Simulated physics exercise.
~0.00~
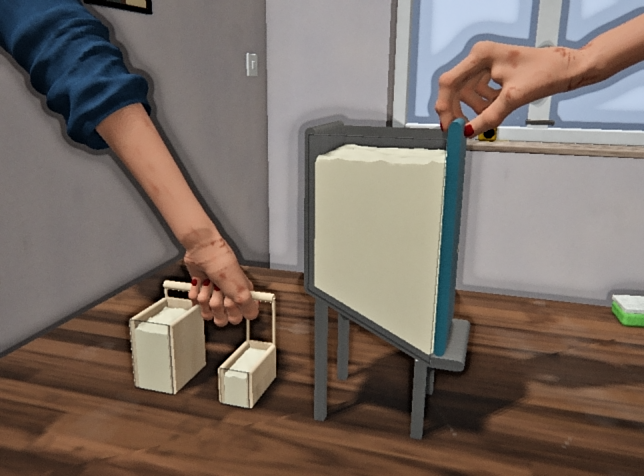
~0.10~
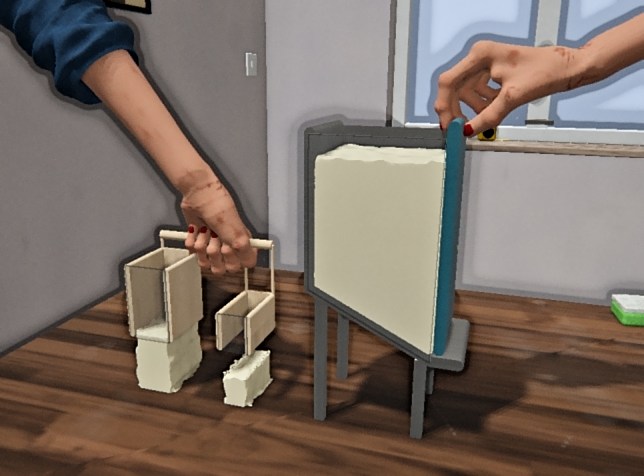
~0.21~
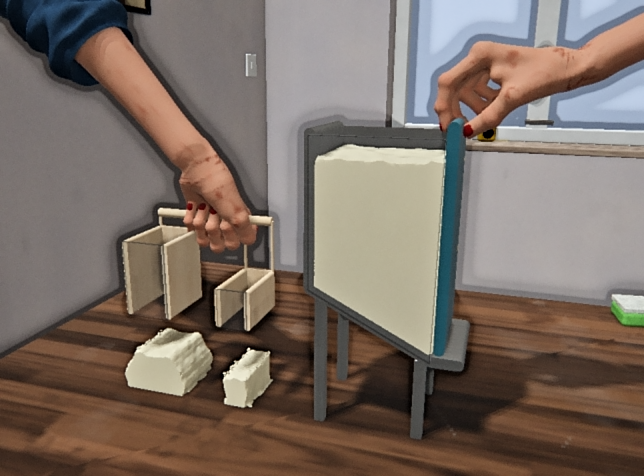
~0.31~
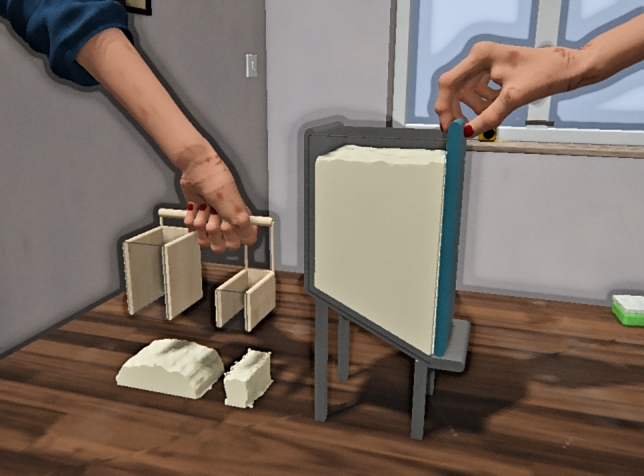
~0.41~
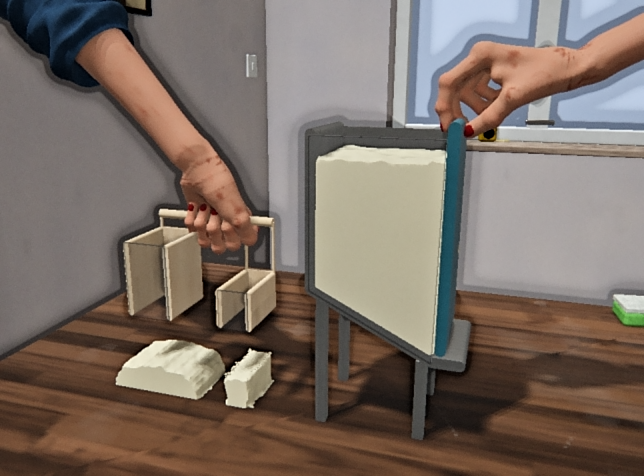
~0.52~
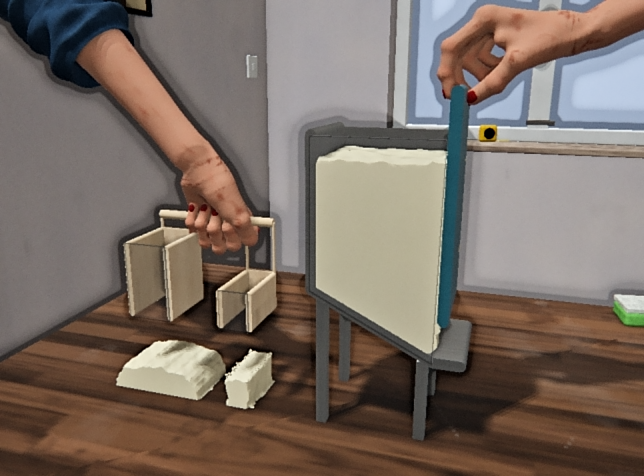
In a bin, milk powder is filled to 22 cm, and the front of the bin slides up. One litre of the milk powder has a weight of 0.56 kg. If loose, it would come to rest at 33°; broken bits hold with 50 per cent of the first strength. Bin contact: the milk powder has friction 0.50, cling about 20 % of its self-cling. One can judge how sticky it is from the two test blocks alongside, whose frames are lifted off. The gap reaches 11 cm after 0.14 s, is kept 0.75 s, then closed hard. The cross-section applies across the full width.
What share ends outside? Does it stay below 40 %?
No, it goes above 40 %.
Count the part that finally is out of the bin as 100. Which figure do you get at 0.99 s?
Looks like roughly 40 %, give or take.
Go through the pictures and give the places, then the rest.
Top of the hatch at (455, 128), not yet moved; crest of the milk powder at (372, 161); block heights 8.8 cm, 4.2 cm (left to right), in the first frame.
Top of the hatch at (454, 128), not yet moved; crest of the milk powder at (372, 161); block heights 8.3 cm, 4.2 cm (left to right), in the second frame.
Top of the hatch at (454, 128), not yet moved; crest of the milk powder at (372, 161); block heights 5.7 cm, 4.2 cm (left to right), in the third frame.
Top of the hatch at (454, 129), not yet moved; crest of the milk powder at (372, 162); block heights 4.2 cm, 4.2 cm (left to right), in the fourth frame.
Top of the hatch at (455, 129), not yet moved; crest of the milk powder at (372, 162); block heights 4.2 cm, 4.2 cm (left to right), in the fifth frame.
Top of the hatch at (457, 92), moved 3.7 cm; crest of the milk powder at (373, 162); block heights 4.2 cm, 4.2 cm (left to right), in the sixth frame.
After 0.73 s, the hatch is 11 cm open and 5 % is out.
After 0.99 s, the hatch is 11 cm open and 22 % is out.
After 1.25 s, the hatch is 11 cm open and 39 % is out.
After 1.50 s, the hatch is 3.0 cm open and 56 % is out.
After 1.97 s, the hatch is shut and 57 % is out.
